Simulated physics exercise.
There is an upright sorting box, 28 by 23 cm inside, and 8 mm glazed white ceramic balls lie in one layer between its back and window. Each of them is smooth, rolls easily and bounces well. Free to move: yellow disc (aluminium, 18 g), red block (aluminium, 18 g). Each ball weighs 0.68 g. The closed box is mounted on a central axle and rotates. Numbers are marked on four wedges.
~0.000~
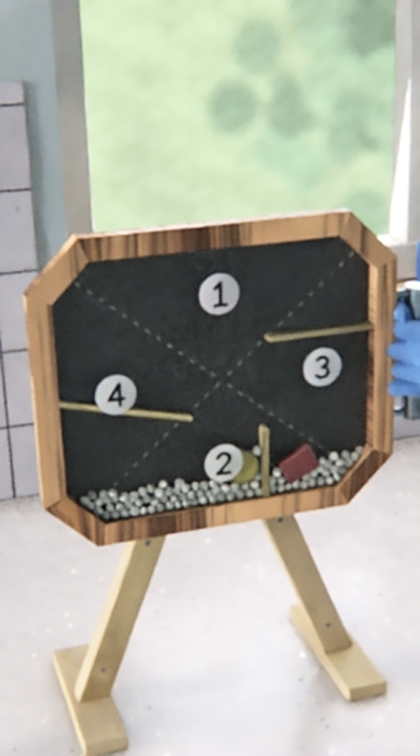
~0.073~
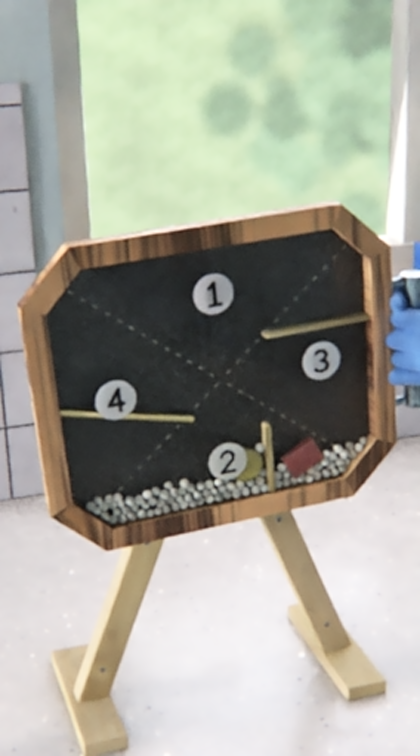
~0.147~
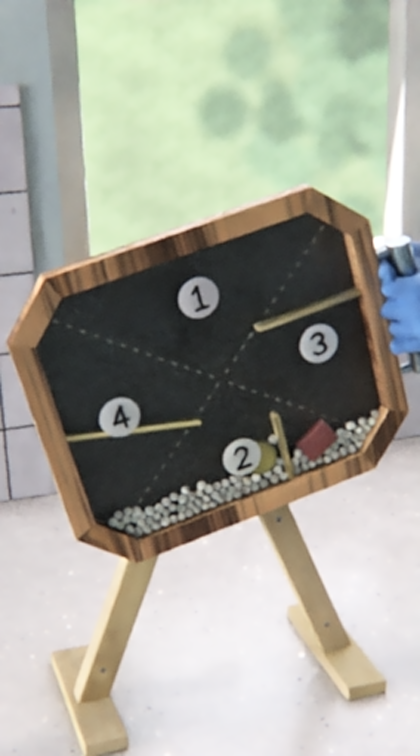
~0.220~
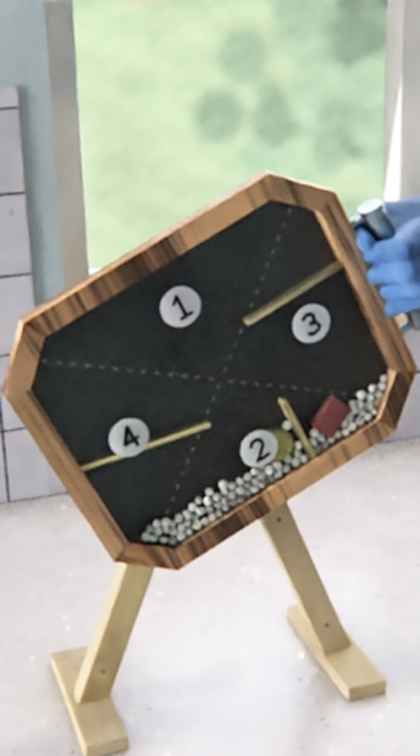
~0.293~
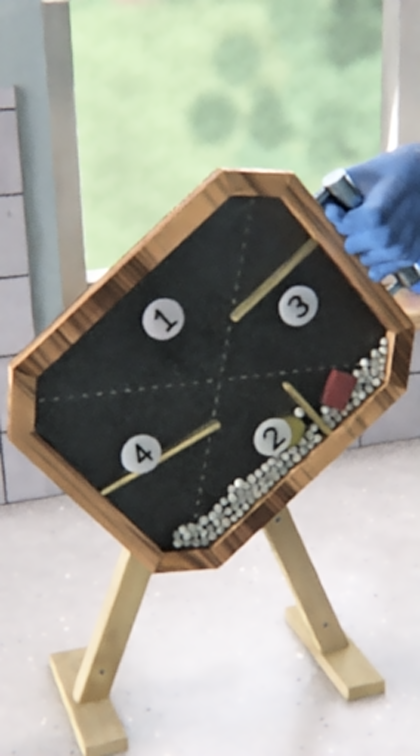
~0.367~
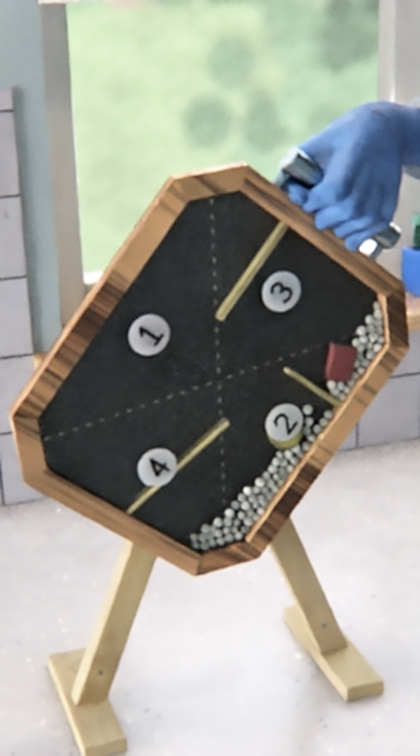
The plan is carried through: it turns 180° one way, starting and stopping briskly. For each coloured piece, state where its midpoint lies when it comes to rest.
At rest, red block at 1, yellow disc at 4.
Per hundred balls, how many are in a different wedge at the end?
Something near 90 per cent end up elsewhere.
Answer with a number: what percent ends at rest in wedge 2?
Around 5 in a hundred.
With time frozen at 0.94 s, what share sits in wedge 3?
About 20 percent of the load.
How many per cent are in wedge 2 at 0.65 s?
45 percent.
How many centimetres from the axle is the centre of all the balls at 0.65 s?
8 cm right, 5 cm below.
After 0.65 s, it stands 100° anticlockwise; the balls' middle is 8 cm right of and 5 cm below the centre; no. 2, 45 %, no. 3, 5 %, no. 4, 50 %; yellow disc in no. 4; red block in no. 2.
After 0.94 s, it stands 150° anticlockwise; the balls' middle is 9 cm right of and level with the centre; no. 2, 15 %, no. 3, 20 %, no. 4, 65 %; yellow disc in no. 4; red block in no. 1.
After 1.19 s, it stands 180° anticlockwise; the balls' middle is 7 cm right of and 2 cm above the centre; no. 1, 15 %, no. 2, 5 %, no. 3, 10 %, no. 4, 70 %; yellow disc in no. 4; red block in no. 1.
At rest by 2.5 s, it stands 180° anticlockwise; no. 1, 25 %, no. 2, 5 %, no. 3, 10 %, no. 4, 60 %; yellow disc in no. 4; red block in no. 1.
